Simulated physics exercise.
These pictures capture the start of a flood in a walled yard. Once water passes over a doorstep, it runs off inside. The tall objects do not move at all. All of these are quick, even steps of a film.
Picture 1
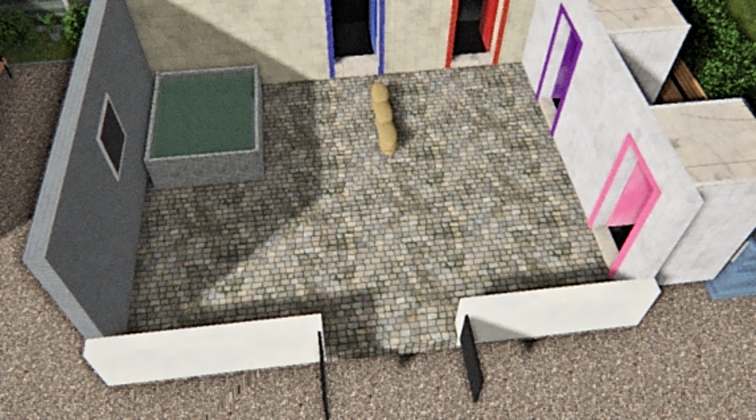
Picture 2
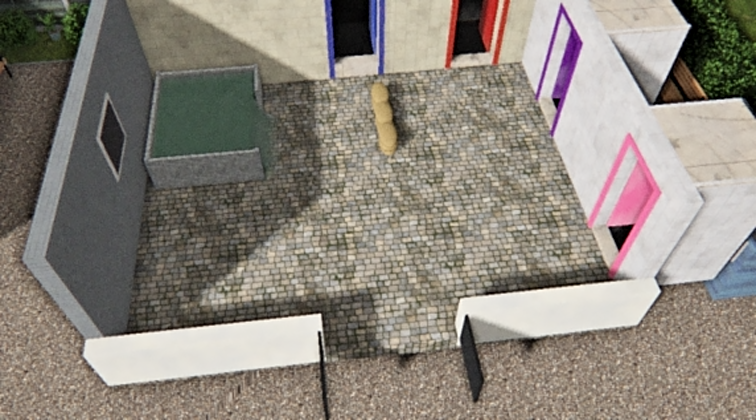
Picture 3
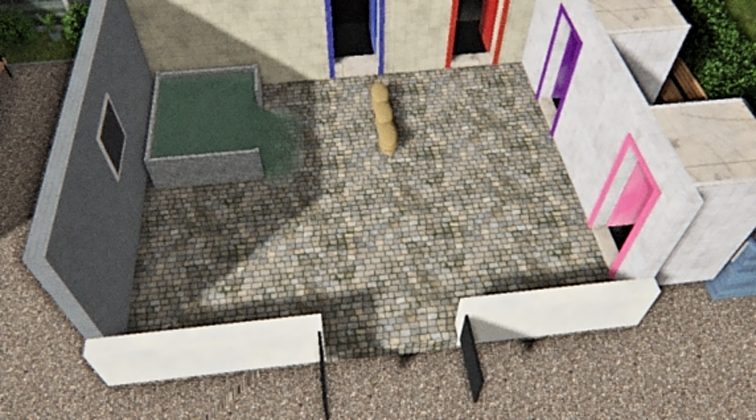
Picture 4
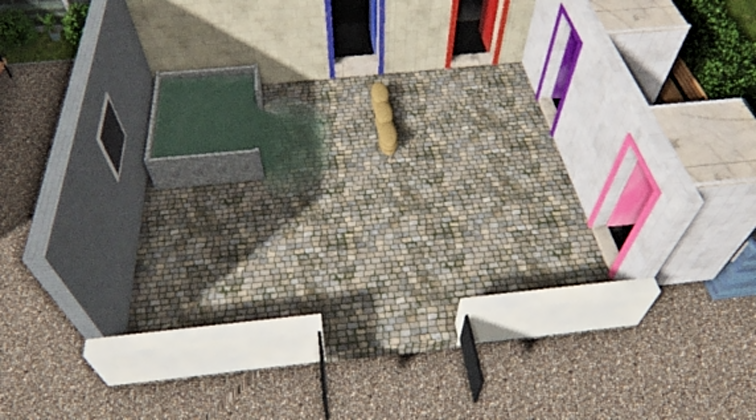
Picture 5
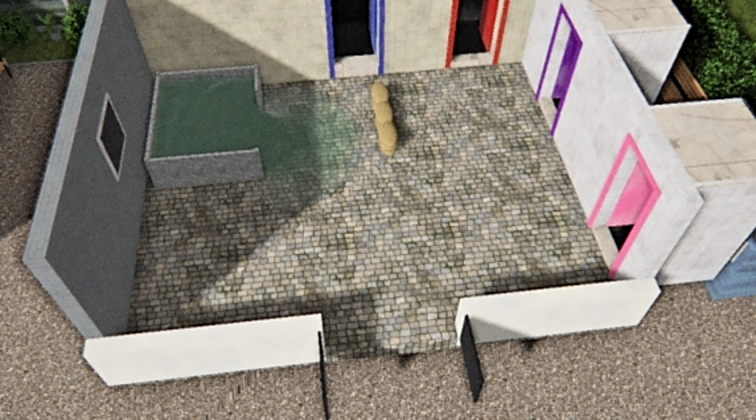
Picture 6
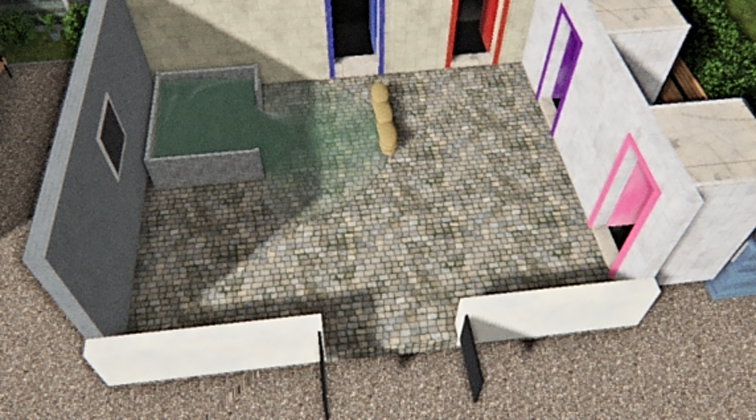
In a walled cobbled yard, green water pouring through a gap in a raised tank and spreading right to a row of sandbags.
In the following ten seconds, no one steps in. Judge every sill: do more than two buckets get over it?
As I see it, pink door: Beyond two buckets; red door: Not beyond two buckets; purple door: Not beyond two buckets; blue door: Not beyond two buckets.
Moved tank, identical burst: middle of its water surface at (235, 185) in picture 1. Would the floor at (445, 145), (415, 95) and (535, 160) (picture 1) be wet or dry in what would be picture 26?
Well, in the order you listed them, they'd be reached by the flood, unreached and reached by the flood.
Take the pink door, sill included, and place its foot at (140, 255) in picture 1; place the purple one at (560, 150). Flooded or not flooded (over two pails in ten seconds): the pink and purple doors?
The pink door keeps below it; the purple door takes less.
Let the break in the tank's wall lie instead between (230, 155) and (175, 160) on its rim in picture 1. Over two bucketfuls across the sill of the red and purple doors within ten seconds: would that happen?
The red door ends up below and the purple door ends up below.
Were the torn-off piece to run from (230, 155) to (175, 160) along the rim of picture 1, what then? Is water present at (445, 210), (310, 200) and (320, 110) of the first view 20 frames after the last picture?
In that order: Not flooded, clear, free of water.
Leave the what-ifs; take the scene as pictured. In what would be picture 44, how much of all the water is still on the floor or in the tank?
About 92 per cent.
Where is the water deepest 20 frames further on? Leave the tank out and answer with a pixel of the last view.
(621, 303).
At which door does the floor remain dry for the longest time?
My answer: The purple one.
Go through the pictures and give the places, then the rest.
Still water in the open tank at (206, 113), in the first picture.
The front is at (270, 116), out from the gap at (259, 139), in the second picture.
Water pours out at (259, 140) and has run to (285, 183), in the third picture.
Water pours out at (259, 140) and has run to (315, 109), in the fourth picture.
Water pours out at (259, 141) and has run to (357, 123), in the fifth picture.
Water pours out at (259, 141) and has run to (373, 110), in the sixth picture.
A moment on, water covers 25 % of the floor; the pink door not reached, the red door not reached, the purple door not reached, the blue door wet at the sill, nothing in.
Next, water covers 40 % of the floor; the pink door not reached, the red door wet at the sill, nothing in, the purple door not reached, the blue door wet at the sill, nothing in.
Then, water covers 65 % of the floor; the pink door under two buckets in, the red door wet at the sill, nothing in, the purple door wet at the sill, nothing in, the blue door wet at the sill, nothing in.
Later, water covers 75 % of the floor; the pink door over two buckets in, the red door wet at the sill, nothing in, the purple door wet at the sill, nothing in, the blue door wet at the sill, nothing in.
In the end, water covers 85 % of the floor; the pink door over two buckets in, the red door wet at the sill, nothing in, the purple door wet at the sill, nothing in, the blue door wet at the sill, nothing in.
